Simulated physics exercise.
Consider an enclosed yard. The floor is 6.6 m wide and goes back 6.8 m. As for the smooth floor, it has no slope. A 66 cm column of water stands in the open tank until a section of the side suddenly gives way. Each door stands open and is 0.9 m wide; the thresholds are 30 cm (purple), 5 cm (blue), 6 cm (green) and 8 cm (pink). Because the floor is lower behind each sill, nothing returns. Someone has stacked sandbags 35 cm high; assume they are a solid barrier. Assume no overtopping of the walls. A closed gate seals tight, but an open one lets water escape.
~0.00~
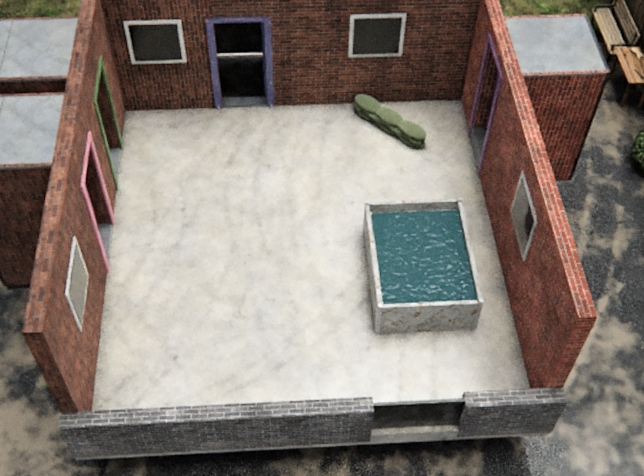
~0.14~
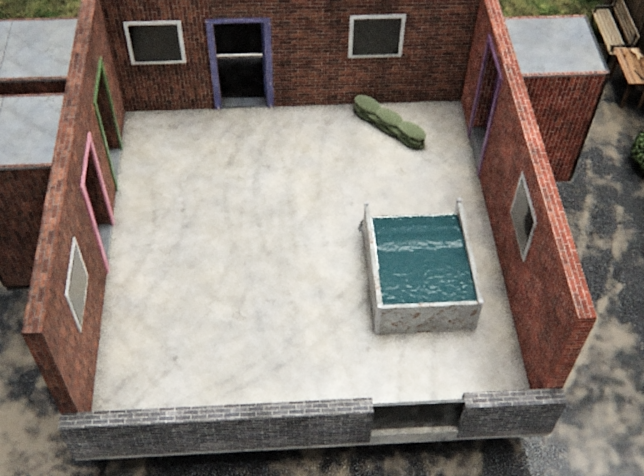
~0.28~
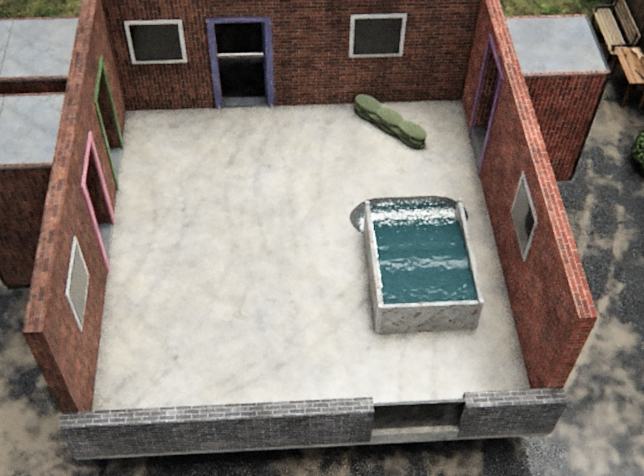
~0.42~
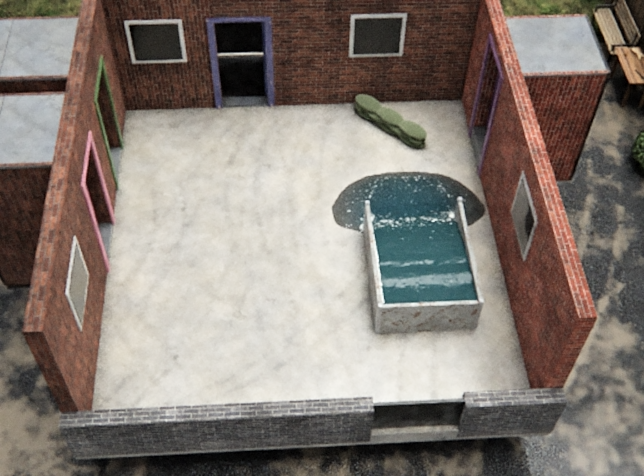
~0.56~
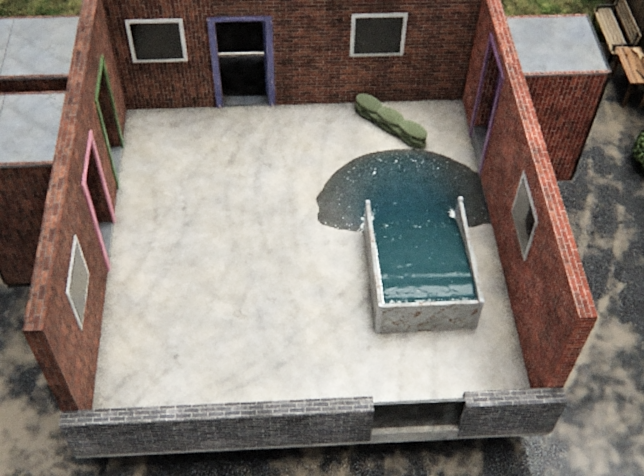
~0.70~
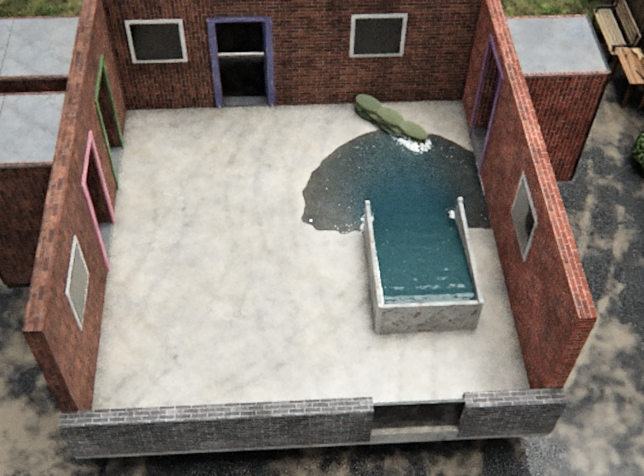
Water pours from the open tank's far side and spreads across the pale floor to the green sandbags.
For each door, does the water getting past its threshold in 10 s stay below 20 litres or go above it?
The purple door: Below 20 litres; the blue door: Above 20 litres; the green door: Above 20 litres; the pink door: Below 20 litres.
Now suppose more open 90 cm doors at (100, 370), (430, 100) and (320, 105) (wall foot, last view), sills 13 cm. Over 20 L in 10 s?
Taking them in order, the first gets too little, the second enough and the third enough.
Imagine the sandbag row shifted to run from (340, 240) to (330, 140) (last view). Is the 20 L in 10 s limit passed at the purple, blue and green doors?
Well, the purple one is within bounds, the blue one is within bounds, and the green one is more than allowed.
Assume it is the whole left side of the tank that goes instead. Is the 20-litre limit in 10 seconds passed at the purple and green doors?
Against that limit: Purple not over, green over.
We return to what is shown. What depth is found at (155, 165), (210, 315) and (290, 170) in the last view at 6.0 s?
10, 1 and 5 cm.
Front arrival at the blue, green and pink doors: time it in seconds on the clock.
Doors: Blue 1.8 s / green 3.2 s / pink 4.0 s.
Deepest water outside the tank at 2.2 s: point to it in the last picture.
About (449, 105).
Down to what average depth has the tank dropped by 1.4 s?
Average depth: About 32 cm.
After 1.4 s water covers 20 % of the floor and is deepest (34 cm) near (412, 153); purple door 15 cm at the sill, 0 L in, blue door not reached, green door not reached, pink door not reached.
After 2.2 s water covers 30 % of the floor and is deepest (40 cm) near (449, 105); purple door 20 cm at the sill, 0 L in, blue door 11 cm at the sill, 0 L in, green door not reached, pink door not reached.
After 3.5 s water covers 35 % of the floor and is deepest (35 cm) near (376, 107); purple door 14 cm at the sill, 0 L in, blue door 10 cm at the sill, 23 L in, green door 9 cm at the sill, 0 L in, pink door not reached.
After 6.0 s water covers 60 % of the floor and is deepest (16 cm) near (376, 107); purple door 11 cm at the sill, 0 L in, blue door 5 cm at the sill, 40 L in, green door 12 cm at the sill, 53 L in, pink door 7 cm at the sill, 0 L in.
After 10.0 s water covers 85 % of the floor and is deepest (10 cm) near (361, 420); purple door 4 cm at the sill, 0 L in, blue door 5 cm at the sill, 41 L in, green door 7 cm at the sill, 79 L in, pink door 6 cm at the sill, 0 L in.
